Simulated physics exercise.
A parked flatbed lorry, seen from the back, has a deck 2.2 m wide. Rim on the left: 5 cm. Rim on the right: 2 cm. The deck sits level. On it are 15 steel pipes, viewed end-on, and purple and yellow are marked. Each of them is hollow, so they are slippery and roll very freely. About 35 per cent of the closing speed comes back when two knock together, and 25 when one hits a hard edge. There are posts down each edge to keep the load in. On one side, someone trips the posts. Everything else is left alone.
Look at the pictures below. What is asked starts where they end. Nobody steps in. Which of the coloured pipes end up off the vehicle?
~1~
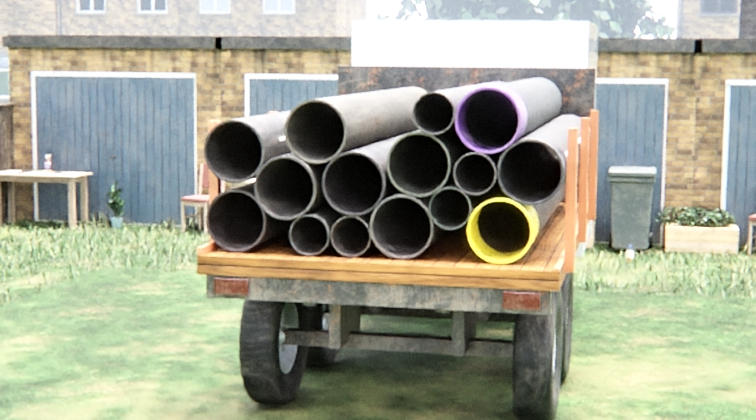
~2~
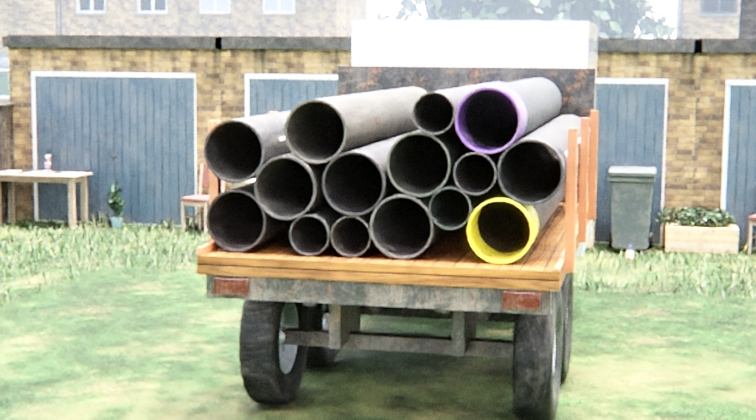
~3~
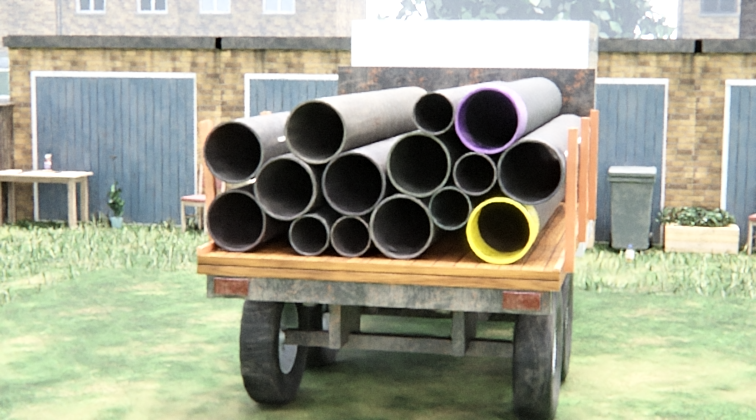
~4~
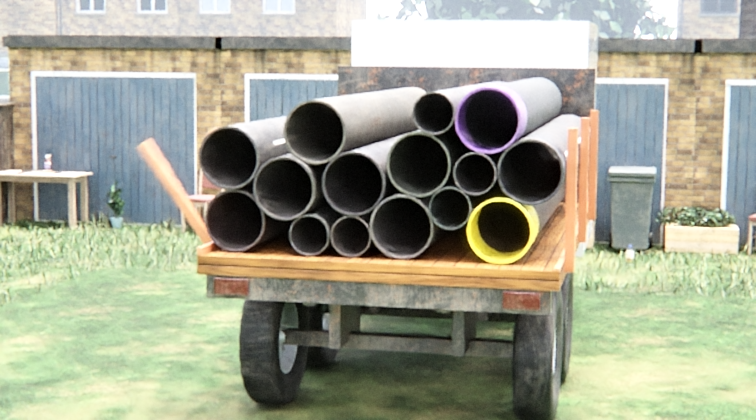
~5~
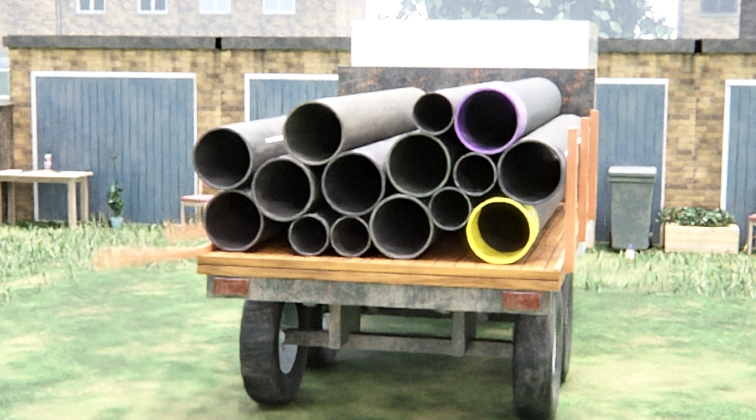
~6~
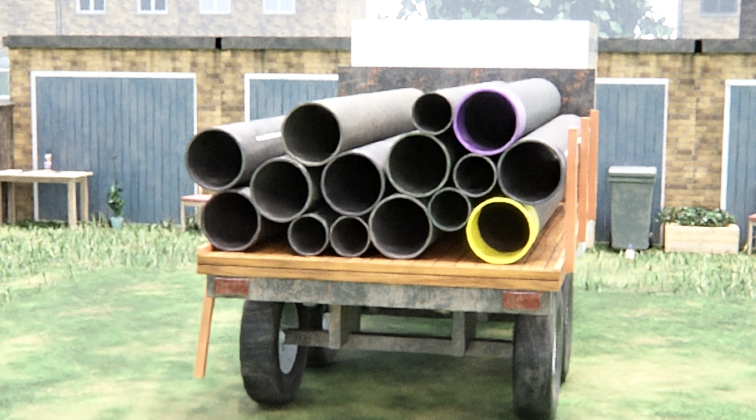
Purple: Still aboard; yellow: Still aboard.
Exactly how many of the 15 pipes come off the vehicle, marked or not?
Tally: 1.
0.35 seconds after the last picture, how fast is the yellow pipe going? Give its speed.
The speed is close to 0.0 m/s.
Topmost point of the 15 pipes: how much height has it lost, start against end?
It sits roughly 0 cm lower at the end.
Then, 0.4 s past the sixth picture, purple is up on others, 45 cm from the right edge; yellow is on the deck, 35 cm from the right edge; 1 gone from the deck.
Finally (3.5 s after the last picture), purple is up on others, 45 cm from the right edge; yellow is on the deck, 35 cm from the right edge; 1 gone from the deck.
